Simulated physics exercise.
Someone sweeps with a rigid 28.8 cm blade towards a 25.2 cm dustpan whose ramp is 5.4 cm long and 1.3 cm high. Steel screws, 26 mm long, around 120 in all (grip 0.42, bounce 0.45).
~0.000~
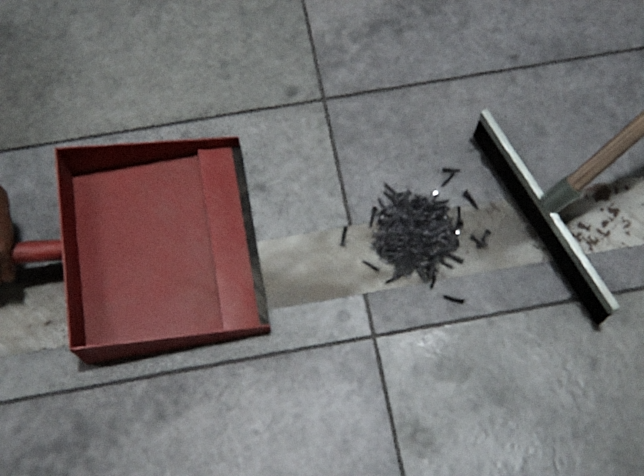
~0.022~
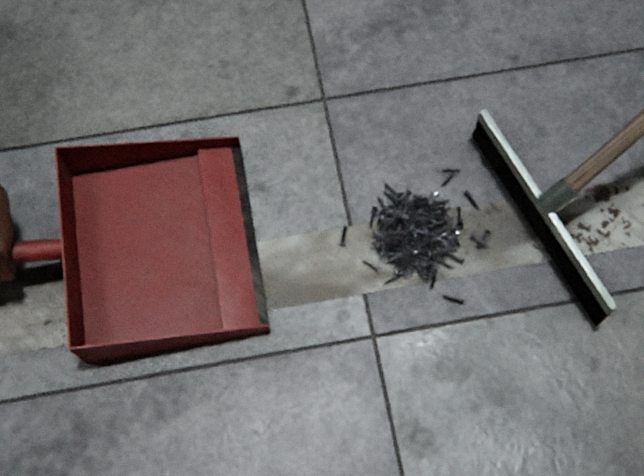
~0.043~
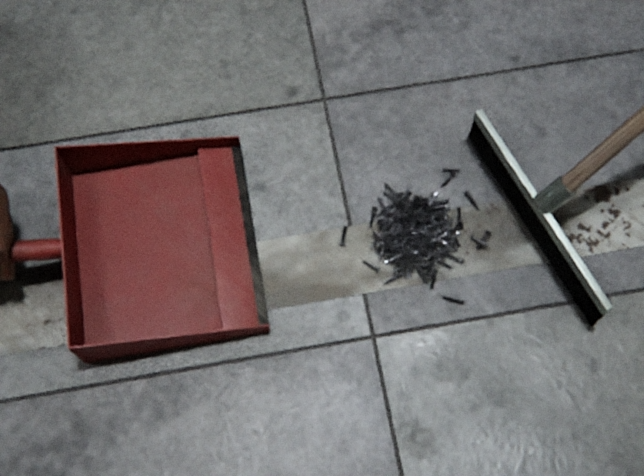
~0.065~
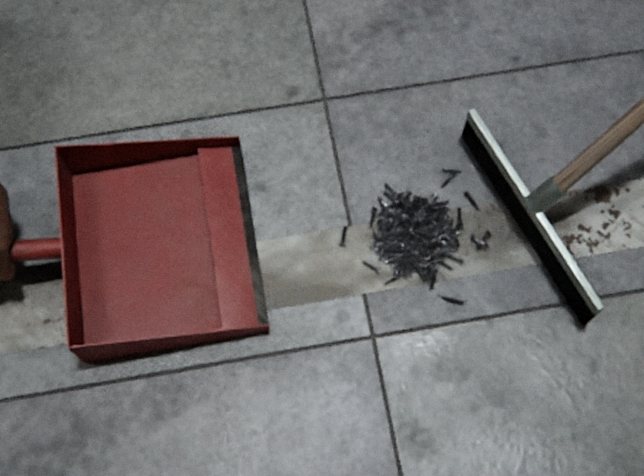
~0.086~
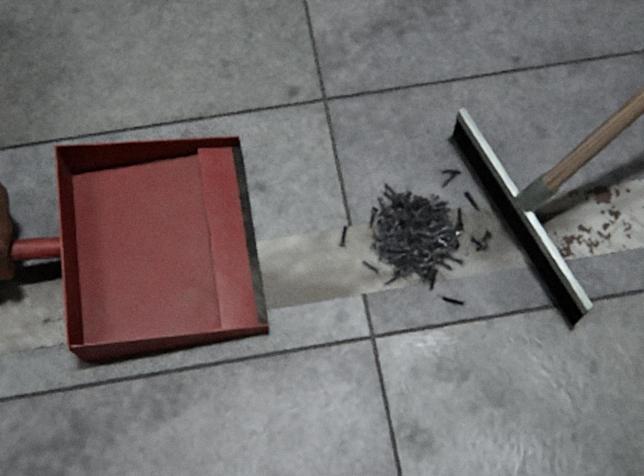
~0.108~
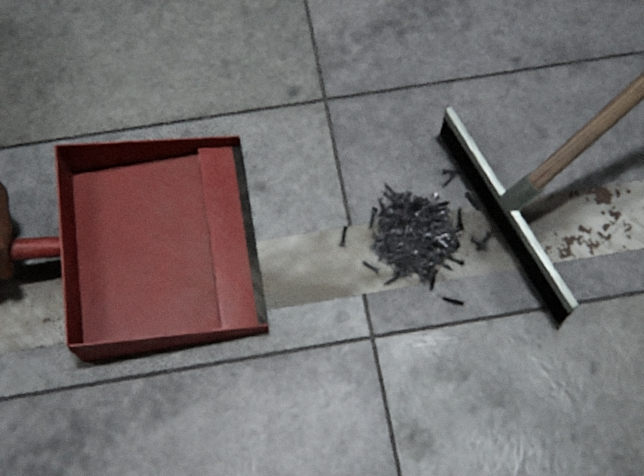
The video shows a red dustpan lying on grey tiles to the left of a small pile of dark screws, while a straight blade on a wooden handle slides a short way left, drawing close to the pile.
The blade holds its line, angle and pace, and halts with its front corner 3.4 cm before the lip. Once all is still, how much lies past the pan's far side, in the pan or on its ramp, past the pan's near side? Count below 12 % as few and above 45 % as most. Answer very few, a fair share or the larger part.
Past the pan's far side: Very few; in the pan or on its ramp: Very few; past the pan's near side: Very few.
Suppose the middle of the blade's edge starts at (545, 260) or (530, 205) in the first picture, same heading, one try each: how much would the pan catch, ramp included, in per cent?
Some 10 and 5 per cent.
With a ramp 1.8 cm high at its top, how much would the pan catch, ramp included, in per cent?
It would be near 5 per cent.
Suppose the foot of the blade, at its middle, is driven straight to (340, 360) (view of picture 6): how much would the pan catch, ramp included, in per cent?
About 10 per cent.
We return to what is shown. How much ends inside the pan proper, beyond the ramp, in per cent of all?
About 0 per cent.
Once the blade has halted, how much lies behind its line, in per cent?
About 0 per cent.
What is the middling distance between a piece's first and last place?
Roughly 16 cm.
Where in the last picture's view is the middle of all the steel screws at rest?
At about (288, 260).
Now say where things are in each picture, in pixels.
The first picture shows blade from (611, 309) to (484, 117), moved 0.0 cm, 0 of the pieces shifted so far; middle of the pieces at (414, 232); pan at (152, 252).
The second picture shows blade from (610, 309) to (483, 117), moved 0.2 cm, 0 of the pieces shifted so far; middle of the pieces at (414, 232).
The third picture shows blade from (605, 309) to (478, 117), moved 0.7 cm, 0 of the pieces shifted so far; middle of the pieces at (414, 233).
The fourth picture shows blade from (597, 309) to (471, 117), moved 1.7 cm, 0 of the pieces shifted so far; middle of the pieces at (414, 233).
The fifth picture shows blade from (586, 308) to (461, 116), moved 2.9 cm, 0 of the pieces shifted so far; middle of the pieces at (414, 233).
The sixth picture shows blade from (571, 307) to (449, 115), moved 4.6 cm, 0 of the pieces shifted so far; middle of the pieces at (414, 233); pan at (150, 250). The blade's pace is about 0.79 m/s, heading 17 degrees away from the viewer's side.
After 0.27 s, middle of the blade 18 cm from the lip; 0 % over the lip, far side 0 %, near side 0 %.
After 0.37 s, middle of the blade 11 cm from the lip; 0 % over the lip, far side 0 %, near side 0 %.
After 0.61 s, middle of the blade 8 cm from the lip; 5 % over the lip, far side 0 %, near side 5 %.
At rest (1.3 s), far side 0 %, pan 5 %, near side 5 %, in front of the lip or behind the blade 90 %.
